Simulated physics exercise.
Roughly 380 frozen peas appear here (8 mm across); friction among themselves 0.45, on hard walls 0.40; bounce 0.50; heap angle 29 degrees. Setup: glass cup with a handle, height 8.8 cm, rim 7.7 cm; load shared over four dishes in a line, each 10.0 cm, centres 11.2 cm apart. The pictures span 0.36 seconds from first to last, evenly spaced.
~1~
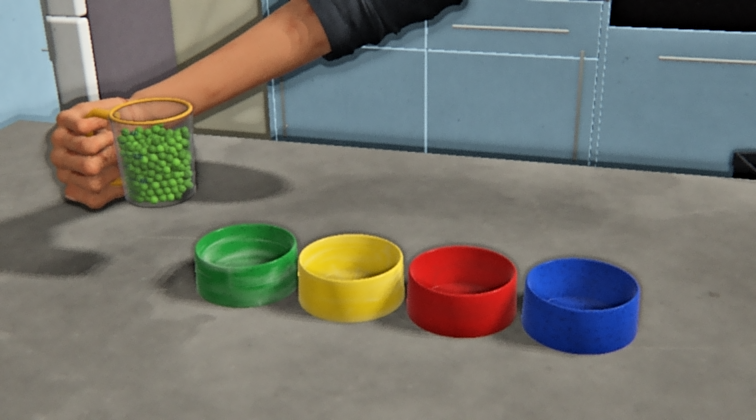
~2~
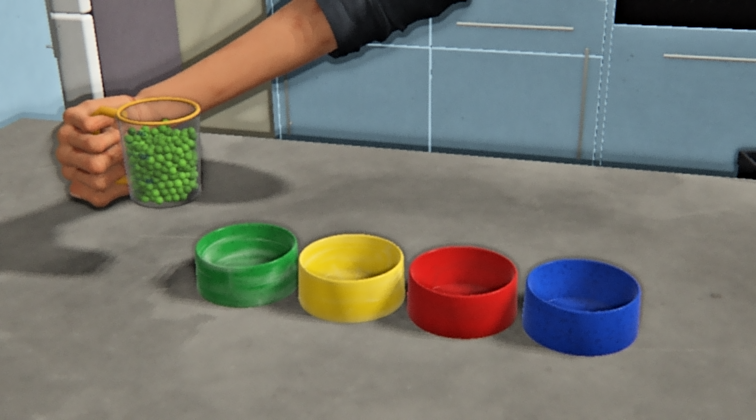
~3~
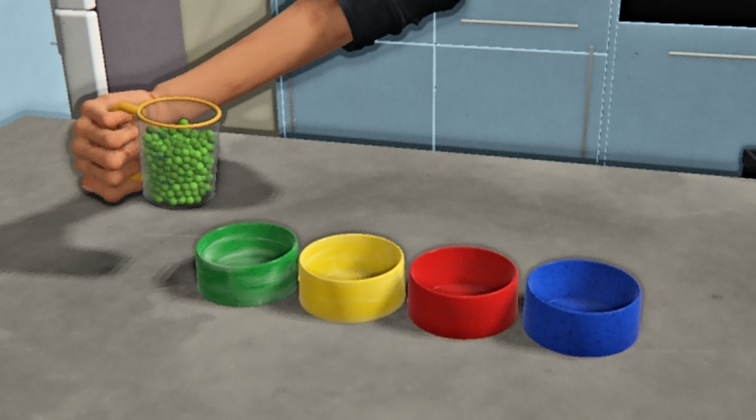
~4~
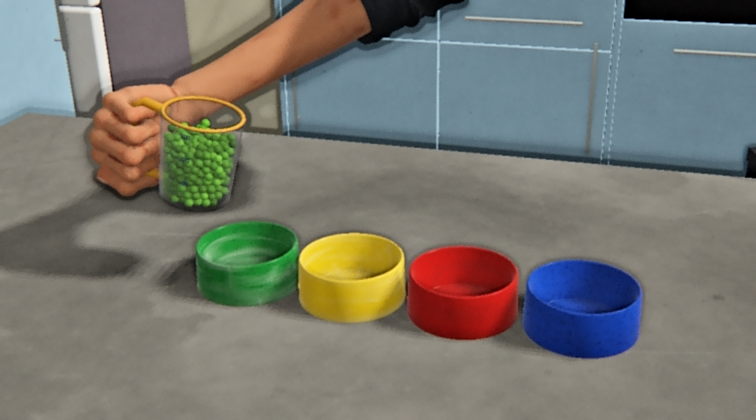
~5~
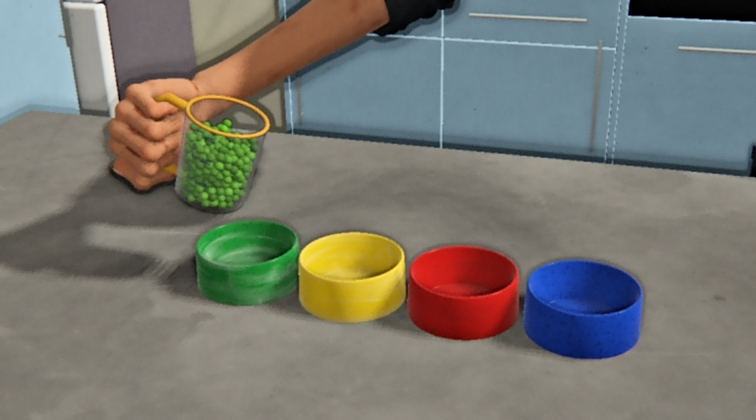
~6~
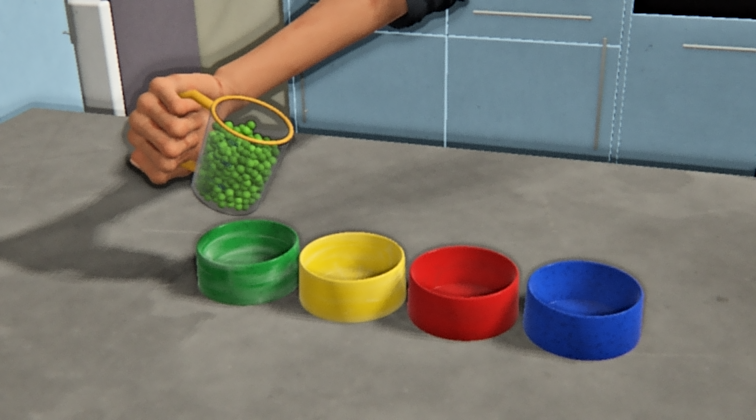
The video shows a hand holding a clear cup of green peas by its handle on a gray counter, then moving it rightward and gradually tilting it beside a row of green, yellow, red and blue dishes, all empty.
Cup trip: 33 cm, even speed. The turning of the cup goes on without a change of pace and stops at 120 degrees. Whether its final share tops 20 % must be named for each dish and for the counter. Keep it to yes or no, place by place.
Place by place: Red dish no, blue dish yes, green dish no, yellow dish no, counter no.
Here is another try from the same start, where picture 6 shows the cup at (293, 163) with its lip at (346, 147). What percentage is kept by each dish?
Per cent kept: Red 0; blue 90; green 0; yellow 0.
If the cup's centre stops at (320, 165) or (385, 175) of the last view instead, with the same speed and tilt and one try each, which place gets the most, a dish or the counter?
The winner: Yellow, then red.
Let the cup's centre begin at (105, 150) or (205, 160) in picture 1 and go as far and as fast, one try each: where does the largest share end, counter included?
The winner: Red; blue.
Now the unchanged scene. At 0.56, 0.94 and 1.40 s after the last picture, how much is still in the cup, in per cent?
Going in order, it reads 100, then 80, and finally 5 per cent.
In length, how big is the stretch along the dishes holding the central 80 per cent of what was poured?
Spread: Around 7 cm.
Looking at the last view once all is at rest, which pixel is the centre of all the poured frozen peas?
Centre at rest: Approx. (570, 309) px.
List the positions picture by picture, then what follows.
In the first picture, cup at (156, 153), tilt 0 degrees, lip at (186, 114), moved 0.0 cm; middle of the pieces at (155, 166); green dish at (246, 245); yellow dish at (350, 257); red dish at (462, 270); blue dish at (582, 284).
In the second picture, cup at (162, 153), tilt 2 degrees, lip at (194, 115), moved 0.6 cm; middle of the pieces at (161, 166).
In the third picture, cup at (179, 154), tilt 7 degrees, lip at (215, 120), moved 2.5 cm; middle of the pieces at (177, 167).
In the fourth picture, cup at (199, 155), tilt 12 degrees, lip at (240, 125), moved 4.6 cm; middle of the pieces at (195, 167).
In the fifth picture, cup at (219, 156), tilt 18 degrees, lip at (264, 132), moved 6.8 cm; middle of the pieces at (214, 168).
In the sixth picture, cup at (239, 158), tilt 24 degrees, lip at (288, 139), moved 8.9 cm; middle of the pieces at (233, 169); green dish at (247, 242); yellow dish at (352, 256); red dish at (464, 272); blue dish at (584, 288).
Then, 0.56 s after the last picture, tilt 69 degrees; cup holds 100 %.
Then, 0.94 s after the last picture, tilt 100 degrees; cup holds 80 %, blue 15 %.
Then, 1.40 s after the last picture, tilt 120 degrees; cup holds 5 %, blue 80 %.
In the end, red 0 %, blue 85 %, green 0 %, yellow 0 %, counter 10 %.
